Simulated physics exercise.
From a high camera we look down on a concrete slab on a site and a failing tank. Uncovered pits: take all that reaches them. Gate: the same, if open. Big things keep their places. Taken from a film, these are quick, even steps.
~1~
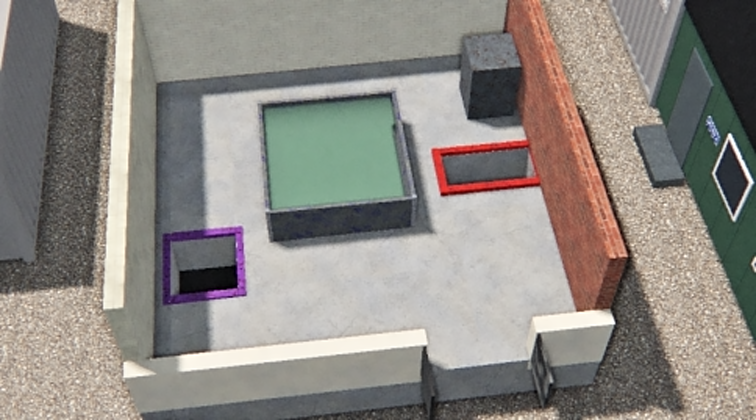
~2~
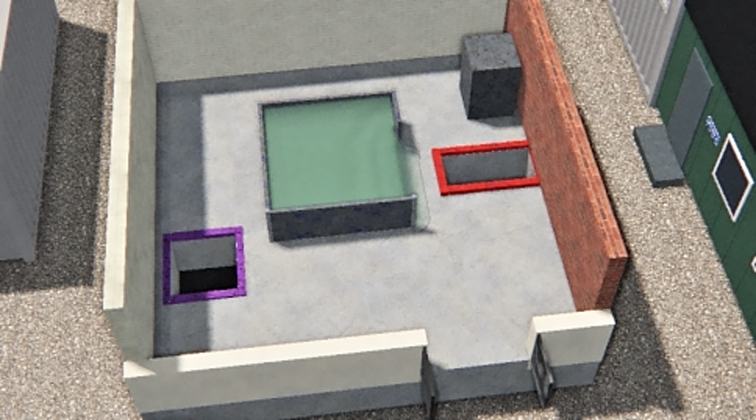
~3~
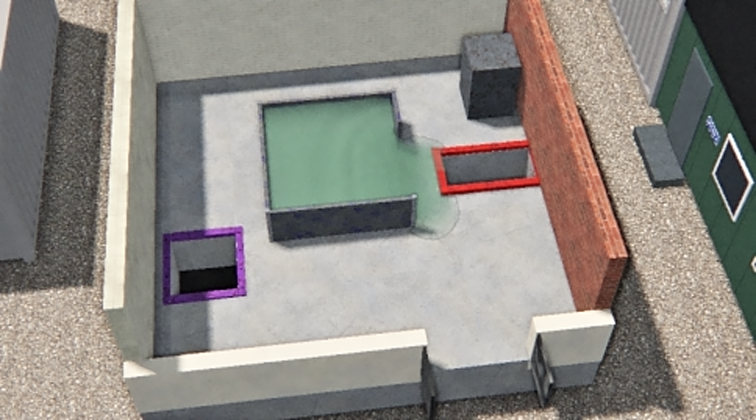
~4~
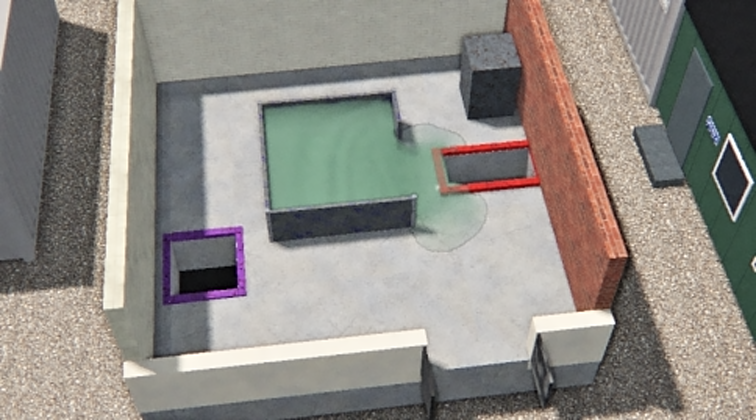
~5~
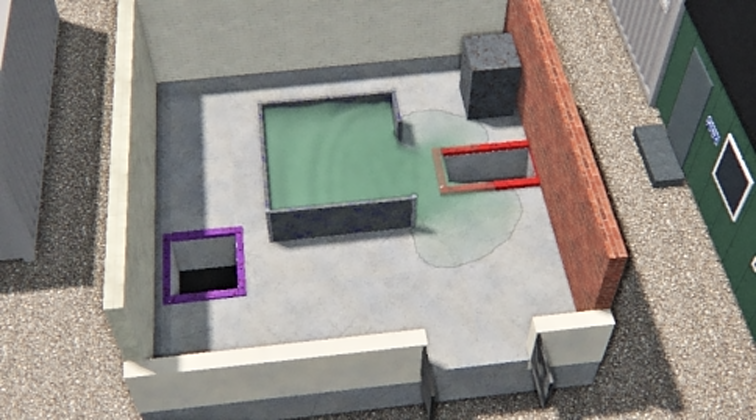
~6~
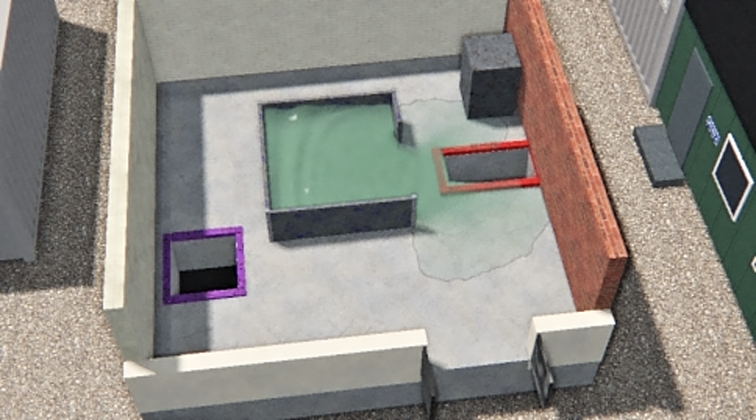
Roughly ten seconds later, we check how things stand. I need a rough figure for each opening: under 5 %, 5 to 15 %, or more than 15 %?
The gate takes in a considerable amount - past fifteen per cent; the red pit takes in a considerable amount - past fifteen per cent; the purple pit takes in a trifling amount - short of five per cent.
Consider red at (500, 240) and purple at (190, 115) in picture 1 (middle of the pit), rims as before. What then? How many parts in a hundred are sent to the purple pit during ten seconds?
Out of a hundred parts, 6 go to purple.
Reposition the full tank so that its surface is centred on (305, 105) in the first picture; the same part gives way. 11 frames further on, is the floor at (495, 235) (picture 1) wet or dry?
At that place: Covered.
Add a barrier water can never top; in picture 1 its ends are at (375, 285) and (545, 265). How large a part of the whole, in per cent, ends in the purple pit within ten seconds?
The purple pit takes 6 parts in a hundred.
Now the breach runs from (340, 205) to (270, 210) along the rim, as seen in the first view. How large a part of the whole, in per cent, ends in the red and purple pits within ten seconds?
Lab note - share by pit: Red 0 %, purple 25 %.
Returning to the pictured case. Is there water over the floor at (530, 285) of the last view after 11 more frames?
Soaked.
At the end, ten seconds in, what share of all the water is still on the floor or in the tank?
Estimate: Near 56 %.
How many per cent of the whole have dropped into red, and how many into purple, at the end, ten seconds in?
About 22 %, then about 0 %.
A moment on, water covers 20 % of the floor; the gate 0 %, the red pit 9 %, the purple pit 0 %.
Next, water covers 30 % of the floor; the gate 0 %, the red pit 15 %, the purple pit 0 %.
Then, water covers 45 % of the floor; the gate 3 %, the red pit 20 %, the purple pit 0 %.
Later, water covers 75 % of the floor; the gate 11 %, the red pit 22 %, the purple pit 0 %.
In the end, water covers 90 % of the floor; the gate 20 %, the red pit 22 %, the purple pit 1 %.
